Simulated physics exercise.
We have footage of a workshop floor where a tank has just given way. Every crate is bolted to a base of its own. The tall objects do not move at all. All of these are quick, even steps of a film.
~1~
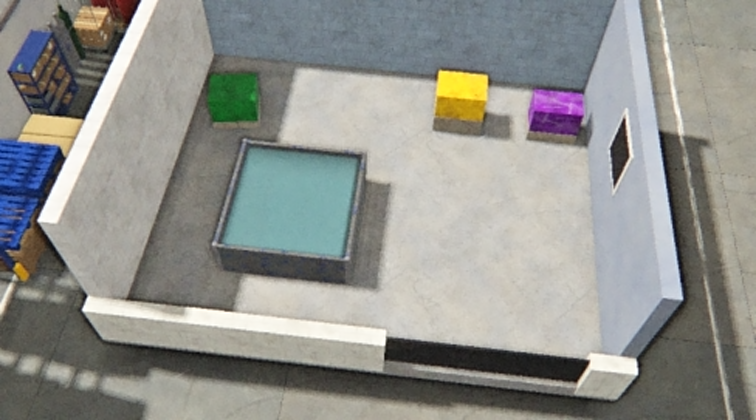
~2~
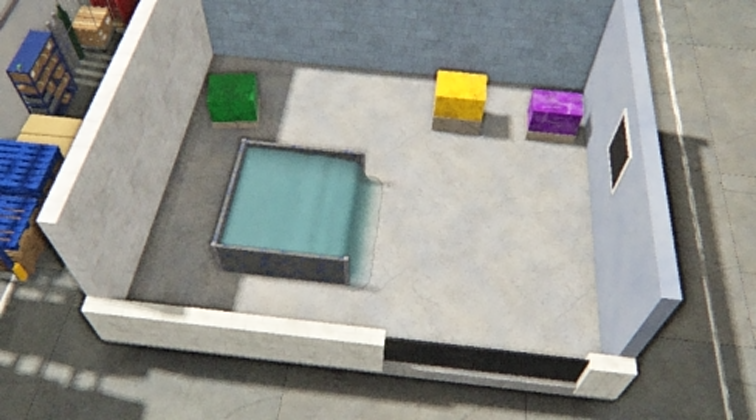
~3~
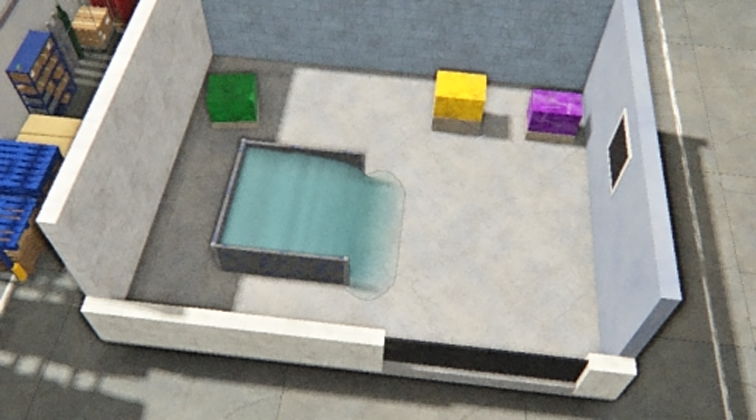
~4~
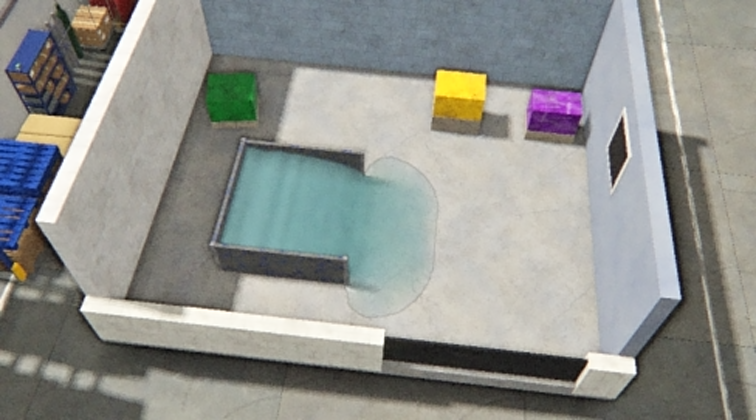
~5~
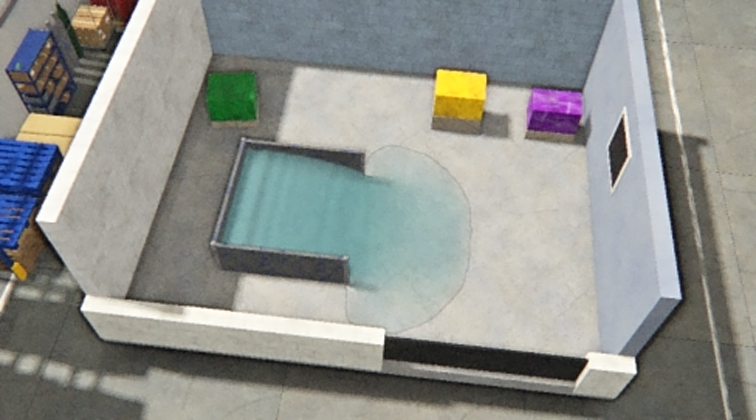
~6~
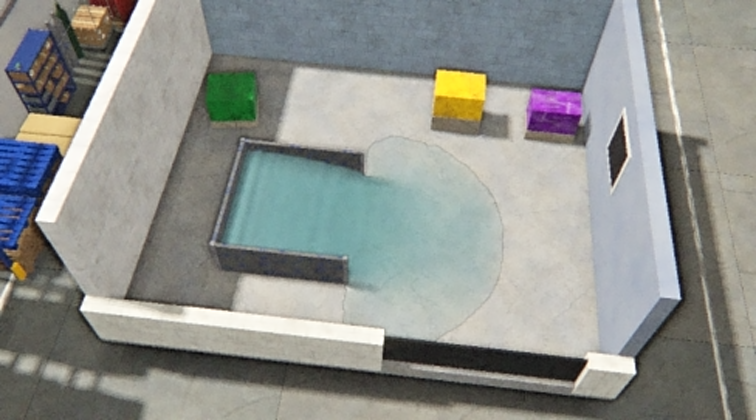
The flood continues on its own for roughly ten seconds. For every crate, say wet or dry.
Purple crate - wet; green crate - dry; yellow crate - dry.
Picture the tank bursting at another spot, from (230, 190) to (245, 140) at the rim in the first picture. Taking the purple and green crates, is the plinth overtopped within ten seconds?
As it turns out, the purple crate is left untouched, and the green crate gets overtopped.
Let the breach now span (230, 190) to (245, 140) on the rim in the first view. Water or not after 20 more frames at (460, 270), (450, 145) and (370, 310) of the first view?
In order: Spared, spared, swamped.
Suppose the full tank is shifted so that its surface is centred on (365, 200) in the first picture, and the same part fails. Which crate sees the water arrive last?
My pick is the green-painted one.
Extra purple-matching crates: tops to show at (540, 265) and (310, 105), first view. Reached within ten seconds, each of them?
Order as asked: Flooded / unflooded.
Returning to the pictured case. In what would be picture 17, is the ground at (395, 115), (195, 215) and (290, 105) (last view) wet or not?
Taking the three spots one by one, I'd call them clear, clear and clear.
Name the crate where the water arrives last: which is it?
From the pictures, the one in green.
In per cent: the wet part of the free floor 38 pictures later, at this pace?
Roughly 75 %.
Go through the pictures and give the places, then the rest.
The open tank at (294, 200) is whole and still, in the first picture.
Water pours out at (354, 220) and has run to (351, 287), in the second picture.
Water pours out at (353, 222) and has run to (391, 178), in the third picture.
The front is at (408, 169), out from the gap at (353, 223), in the fourth picture.
The front is at (457, 189), out from the gap at (353, 223), in the fifth picture.
The front is at (492, 279), out from the gap at (353, 223), in the sixth picture.
A moment on, water covers 40 % of the floor; the purple crate water round its plinth, the green crate not reached, the yellow crate water round its plinth.
Next, water covers 45 % of the floor; the purple crate water round its plinth, the green crate not reached, the yellow crate water round its plinth.
Then, water covers 50 % of the floor; the purple crate water round its plinth, the green crate not reached, the yellow crate water round its plinth.
Later, water covers 75 % of the floor; the purple crate water round its plinth, the green crate not reached, the yellow crate water round its plinth.
In the end, water covers 100 % of the floor; the purple crate was topped, the green crate stayed above the water, the yellow crate stayed above the water.
